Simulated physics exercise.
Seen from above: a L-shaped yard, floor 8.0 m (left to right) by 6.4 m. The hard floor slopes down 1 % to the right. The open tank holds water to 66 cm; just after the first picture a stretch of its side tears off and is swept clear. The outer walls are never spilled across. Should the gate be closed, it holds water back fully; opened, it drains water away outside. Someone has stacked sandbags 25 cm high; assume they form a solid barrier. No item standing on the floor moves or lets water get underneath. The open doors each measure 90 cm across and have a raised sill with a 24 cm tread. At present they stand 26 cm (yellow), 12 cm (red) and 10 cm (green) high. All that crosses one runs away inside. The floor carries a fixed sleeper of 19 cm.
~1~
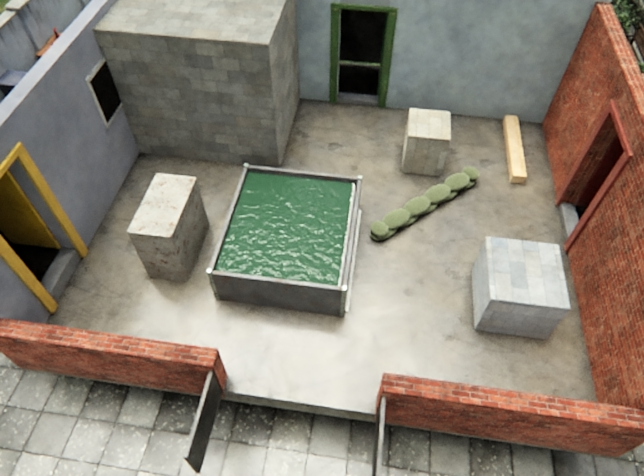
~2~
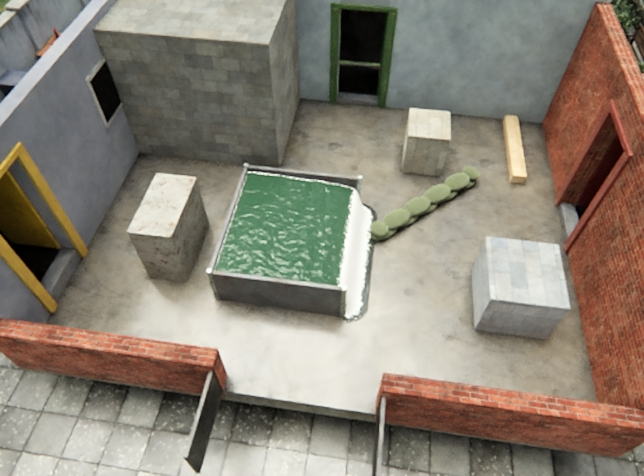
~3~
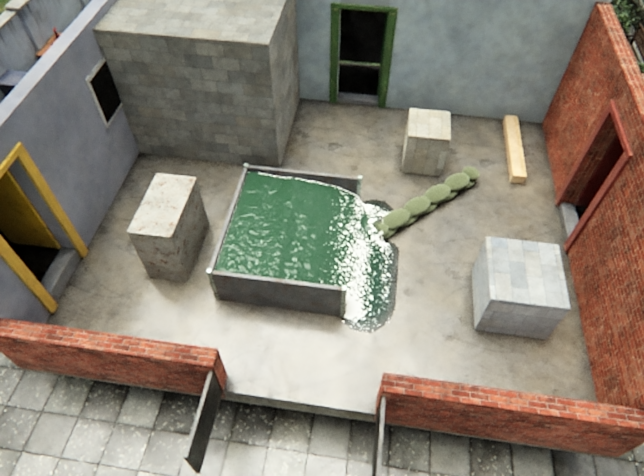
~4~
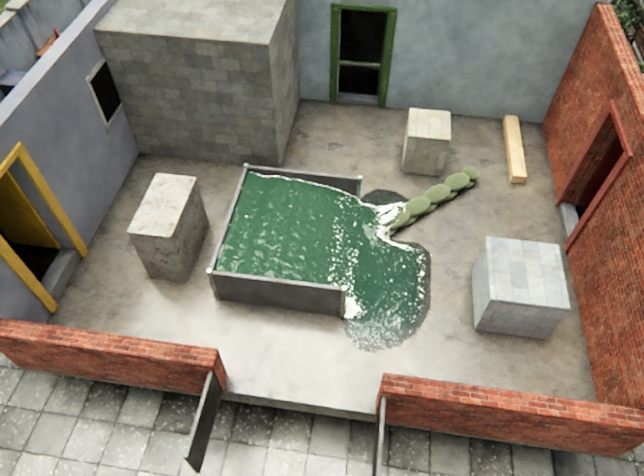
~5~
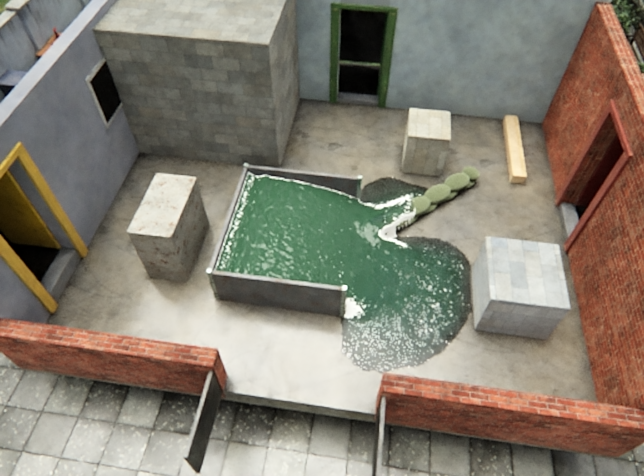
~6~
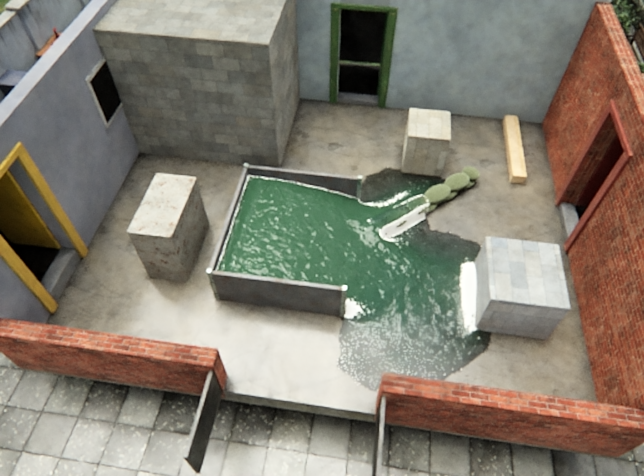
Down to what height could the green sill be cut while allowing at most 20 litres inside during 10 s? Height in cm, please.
It could go down to about 7.5 cm.
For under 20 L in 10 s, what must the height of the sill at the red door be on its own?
Red door, minimum about 16 cm.
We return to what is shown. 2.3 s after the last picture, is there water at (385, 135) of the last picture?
It is under water.
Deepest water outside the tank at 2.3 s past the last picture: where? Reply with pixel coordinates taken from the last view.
At about pixel (584, 427).
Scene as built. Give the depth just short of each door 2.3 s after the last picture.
Depth at yellow 0 cm, at red 16 cm, at green 10 cm.
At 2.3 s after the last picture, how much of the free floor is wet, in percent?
55 %.
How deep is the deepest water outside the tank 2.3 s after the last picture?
Around 34 centimetres.
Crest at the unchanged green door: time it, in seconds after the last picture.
It peaks at about 5.5 s.
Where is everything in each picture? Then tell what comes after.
The open tank at (291, 225) is whole and still, 66 cm deep; the green door at (360, 63) is dry, in the first frame.
Water pours out at (349, 247) and has run 0.3 m, to (360, 313); about 8 cm deep outside, 66 cm at the back, in the second frame.
Water pours out at (349, 249) and has run 0.7 m, to (387, 313); about 14 cm deep outside, 66 cm at the back, in the third frame.
The gap is at (349, 250), the front 1.2 m out at (423, 311); the back of the open tank holds 64 cm, in the fourth frame.
Water pours out at (349, 250) and has run 1.9 m, to (465, 293); about 8 cm deep outside, 56 cm at the back, in the fifth frame.
The gap is at (349, 250), the front 2.4 m out at a hidden place; the back of the open tank holds 57 cm; 2.4 m in a straight line remain to the green door at (360, 63), in the sixth frame.
Then, 0.7 s after the last picture water covers 30 % of the floor, deepest (44 cm) near (458, 296); it has not reached the green door.
Then, 2.3 s after the last picture water covers 55 % of the floor, deepest (34 cm) near (584, 427); 10 cm at the green door, 1 litre in over its 10 cm sill.
Then, 9.3 s after the last picture water covers 90 % of the floor, deepest (15 cm) near (426, 179); 9 cm at the green door, 5 litres in over its 10 cm sill.
At the green door as built, the water peaked near 14 cm, 5.7 s after the last picture.
With a sill of 6.5 cm, 31 litres would have come in within the 10 s; with 8.5 cm, 12 litres. So under 20 litres takes about 7.5 cm.
